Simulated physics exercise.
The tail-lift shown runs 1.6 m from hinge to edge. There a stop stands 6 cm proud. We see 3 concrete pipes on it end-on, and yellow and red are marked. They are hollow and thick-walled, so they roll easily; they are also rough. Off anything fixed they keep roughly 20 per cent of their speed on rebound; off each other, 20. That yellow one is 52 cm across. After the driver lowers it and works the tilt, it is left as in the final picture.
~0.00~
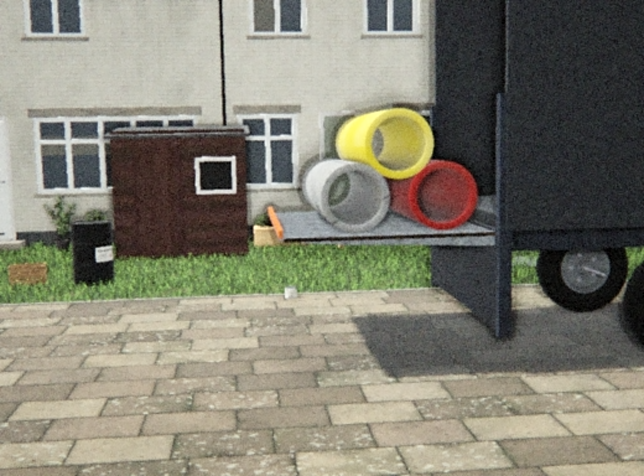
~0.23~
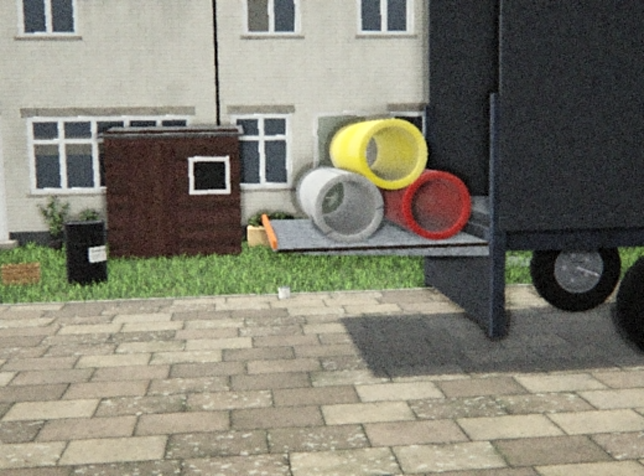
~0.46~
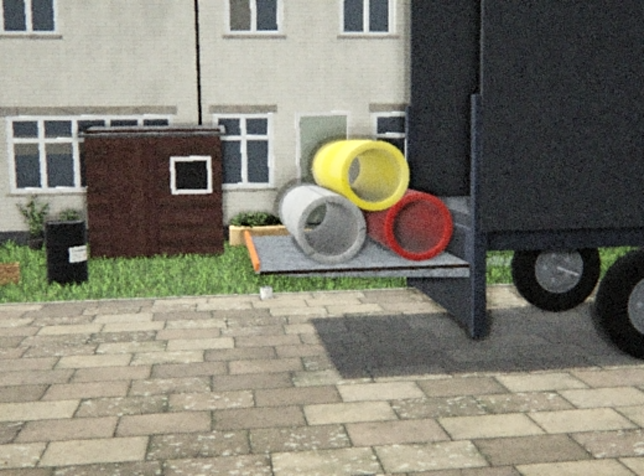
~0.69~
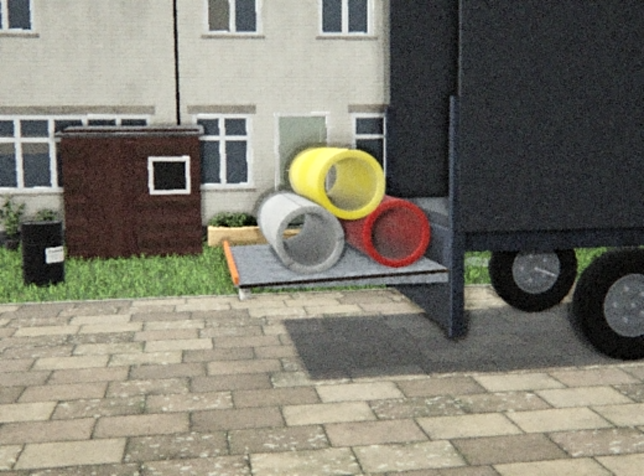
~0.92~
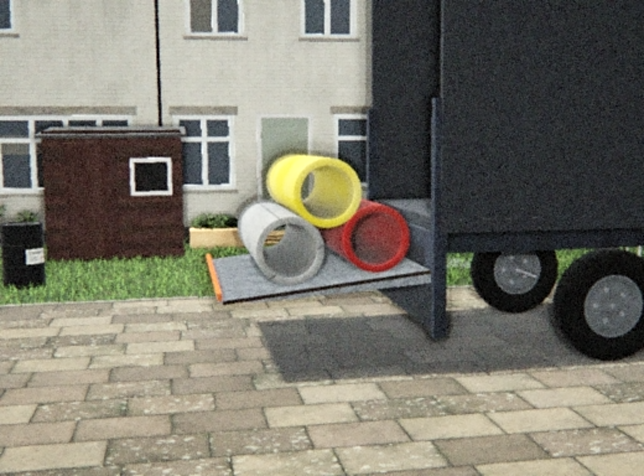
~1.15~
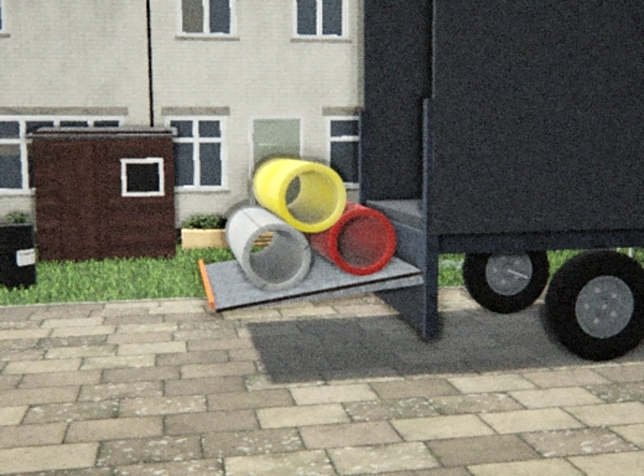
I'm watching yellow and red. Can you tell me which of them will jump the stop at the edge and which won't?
My prediction: Yellow pipe - gone. Red - gone.
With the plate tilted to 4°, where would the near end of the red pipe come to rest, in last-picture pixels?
(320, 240), roughly.
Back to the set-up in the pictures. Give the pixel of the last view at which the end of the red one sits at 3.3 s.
Around pixel (181, 276).
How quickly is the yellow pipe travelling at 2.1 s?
Speed: Approx. 0.5 m/s.
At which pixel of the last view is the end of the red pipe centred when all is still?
It ends up close to (164, 351).
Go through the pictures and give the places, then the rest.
Yellow at (400, 144), red at (444, 196); plate level; stop at (281, 235); 2 of the 3 make up the bottom layer on the plate, in the first picture.
Yellow at (394, 154), red at (438, 206); plate level, in the second picture.
Yellow at (376, 176), red at (419, 227); plate level, in the third picture.
Yellow at (352, 185), red at (397, 234); plate tilted 2°; stop at (236, 281), in the fourth picture.
Yellow at (328, 193), red at (377, 239); plate tilted 6°, in the fifth picture.
Yellow at (313, 198), red at (363, 242); plate tilted 8°; stop at (213, 306), in the sixth picture.
After 2.1 s, yellow is up on others, 40 cm from the stop, rolling left; red is on the plate, 70 cm from the stop, rolling left; 0 of 3 are off.
After 3.3 s, yellow is over the stop and falling; red is over the stop and falling; 3 of 3 are off.
At rest (5.2 s), yellow is on the ground; red is on the ground; 3 of 3 are off.
